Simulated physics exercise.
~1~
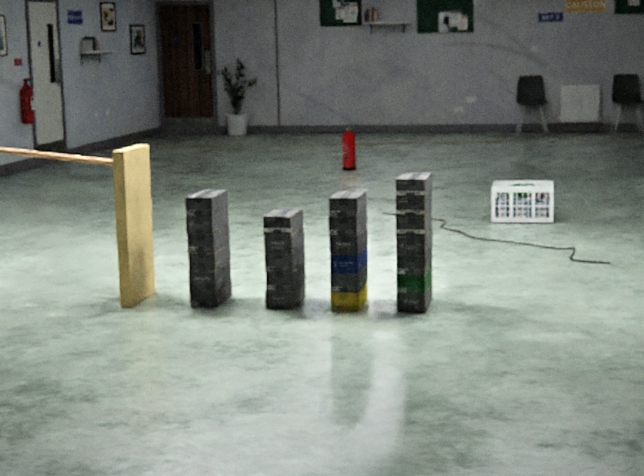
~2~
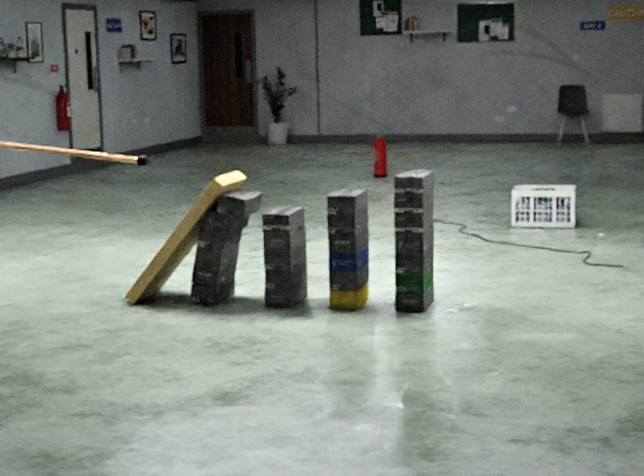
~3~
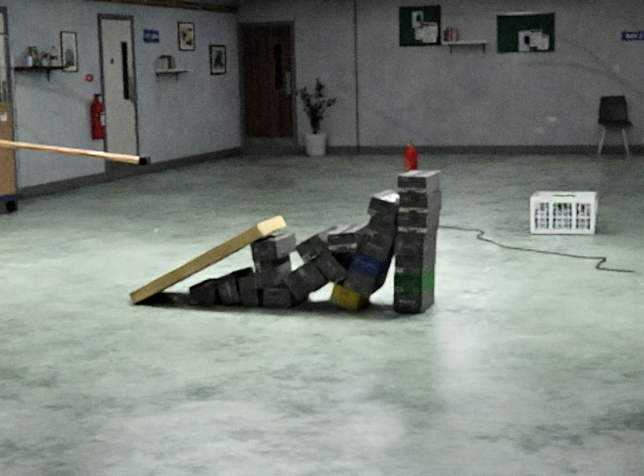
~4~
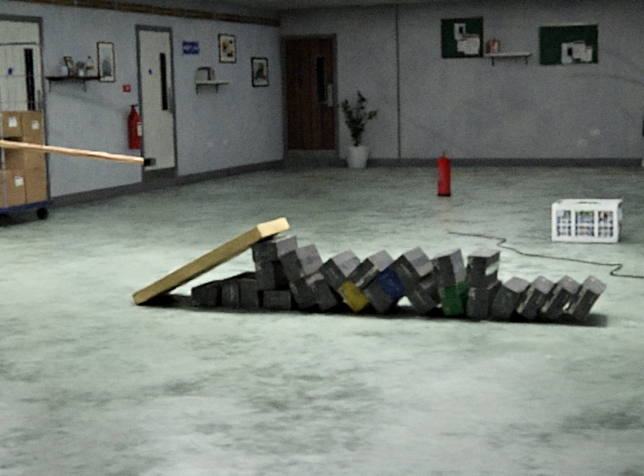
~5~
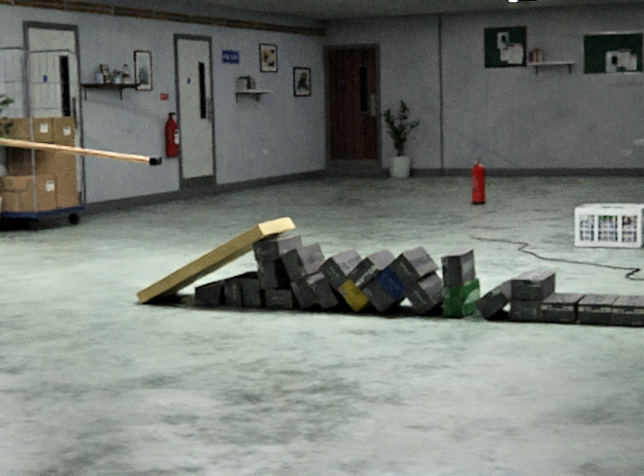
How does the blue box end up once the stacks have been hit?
It goes down with its stack and ends up tilted over to the right, lying low among the other fallen boxes.
